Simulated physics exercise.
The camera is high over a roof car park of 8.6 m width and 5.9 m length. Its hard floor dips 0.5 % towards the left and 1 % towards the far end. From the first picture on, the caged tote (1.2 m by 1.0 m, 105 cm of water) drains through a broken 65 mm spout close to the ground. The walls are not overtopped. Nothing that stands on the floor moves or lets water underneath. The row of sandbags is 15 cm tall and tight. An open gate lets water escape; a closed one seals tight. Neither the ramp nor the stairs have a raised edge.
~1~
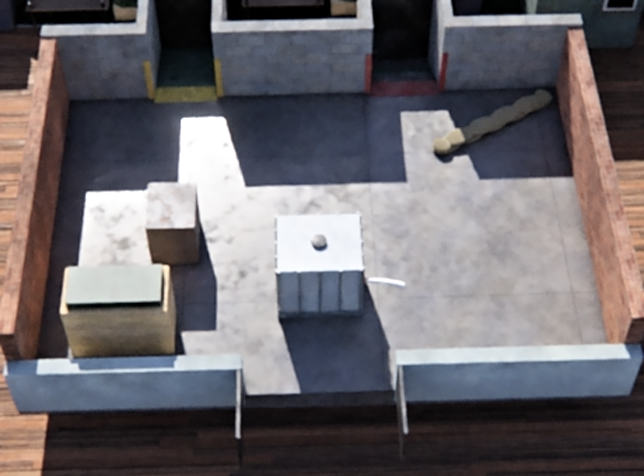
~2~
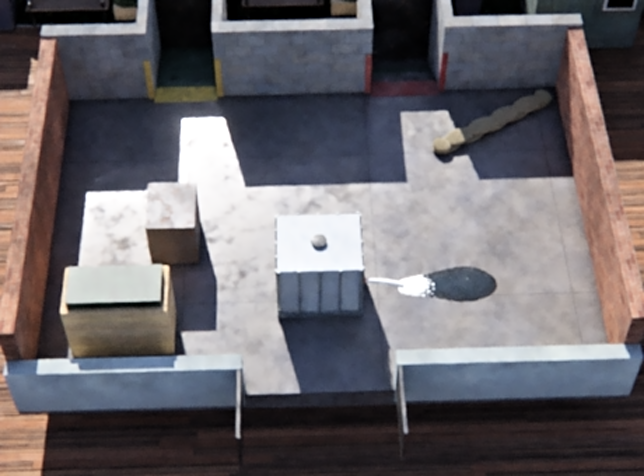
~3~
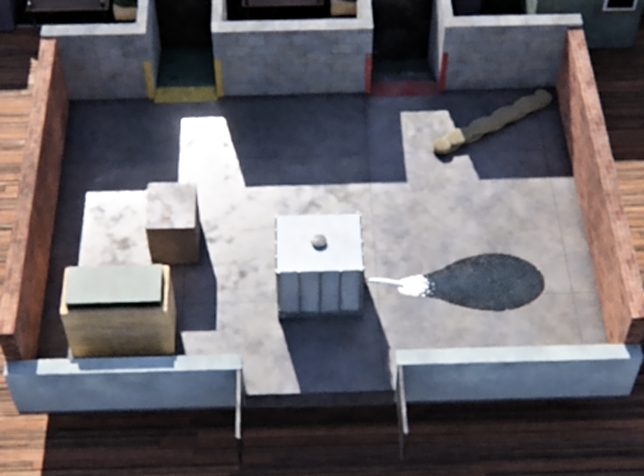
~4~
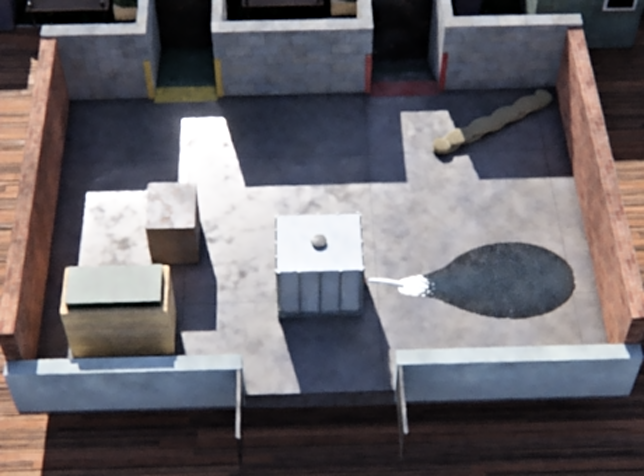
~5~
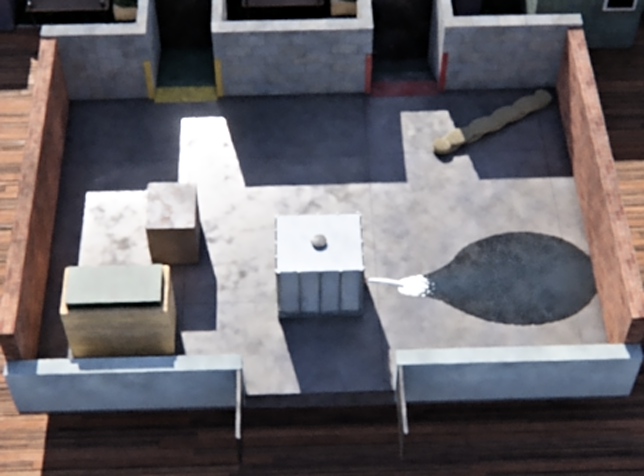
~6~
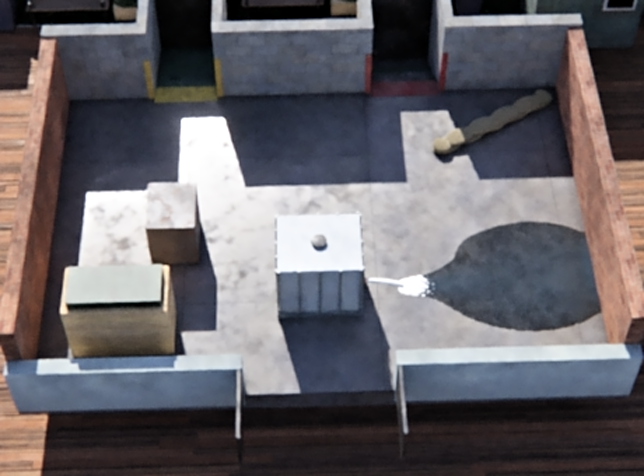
A walled roof car park with a hard grey floor is seen from high above, crossed by bright sunlight and dark shadow. A pale caged tote stands in the middle, with boxy objects to the left and a lumpy tan roll at the upper right. A thin jet leaves the tote's right side, and a dark wet patch spreads rightward across the floor, widening to the reddish wall.
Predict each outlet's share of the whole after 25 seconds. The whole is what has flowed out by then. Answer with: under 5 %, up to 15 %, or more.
The gateway takes under 5 %; the flight of stairs down (marked red) takes not even 5 %; the basement ramp (marked yellow) takes not even 5 %.
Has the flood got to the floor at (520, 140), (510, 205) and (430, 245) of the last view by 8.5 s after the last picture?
In that order: Flooded, flooded, dry.
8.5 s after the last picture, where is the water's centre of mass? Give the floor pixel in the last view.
Near (524, 238).
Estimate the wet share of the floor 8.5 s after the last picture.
Near 20 per cent is wet.
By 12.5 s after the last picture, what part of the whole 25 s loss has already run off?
Some 0 per cent by then.
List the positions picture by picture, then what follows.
In the first frame, the jet has just started at (377, 281); the ground is still dry.
In the second frame, the jet leaves at (377, 281); the sheet reaches (495, 284), 2.1 m away, and wets 0.6 m2.
In the third frame, the jet leaves at (377, 281); the sheet reaches (539, 273), 2.9 m away, and wets 1.4 m2.
In the fourth frame, from the spout at (377, 281) the water has spread over 2.3 m2; its tip is at (569, 269), and it is 0.9 cm deep on average.
In the fifth frame, the jet leaves at (377, 281); the sheet reaches (591, 263), 3.7 m away, and wets 3.1 m2.
In the sixth frame, the jet leaves at (377, 281); the sheet reaches (585, 236), 3.8 m away, and wets 3.7 m2.
Then, 1.5 s after the last picture water covers 10 % of the floor and is deepest (3 cm) near (579, 281); gone so far, the gateway 0 %, the flight of stairs down (marked red) 0 %, the basement ramp (marked yellow) 0 %.
Then, 4.5 s after the last picture water covers 15 % of the floor and is deepest (2 cm) near (406, 286); gone so far, the gateway 0 %, the flight of stairs down (marked red) 0 %, the basement ramp (marked yellow) 0 %.
Then, 8.5 s after the last picture water covers 20 % of the floor and is deepest (3 cm) near (591, 281); gone so far, the gateway 0 %, the flight of stairs down (marked red) 0 %, the basement ramp (marked yellow) 0 %.
Then, 12.5 s after the last picture water covers 25 % of the floor and is deepest (3 cm) near (517, 123); gone so far, the gateway 0 %, the flight of stairs down (marked red) 0 %, the basement ramp (marked yellow) 0 %.
Then, 21.5 s after the last picture water covers 45 % of the floor and is deepest (4 cm) near (497, 131); gone so far, the gateway 0 %, the flight of stairs down (marked red) 1 %, the basement ramp (marked yellow) 0 %.
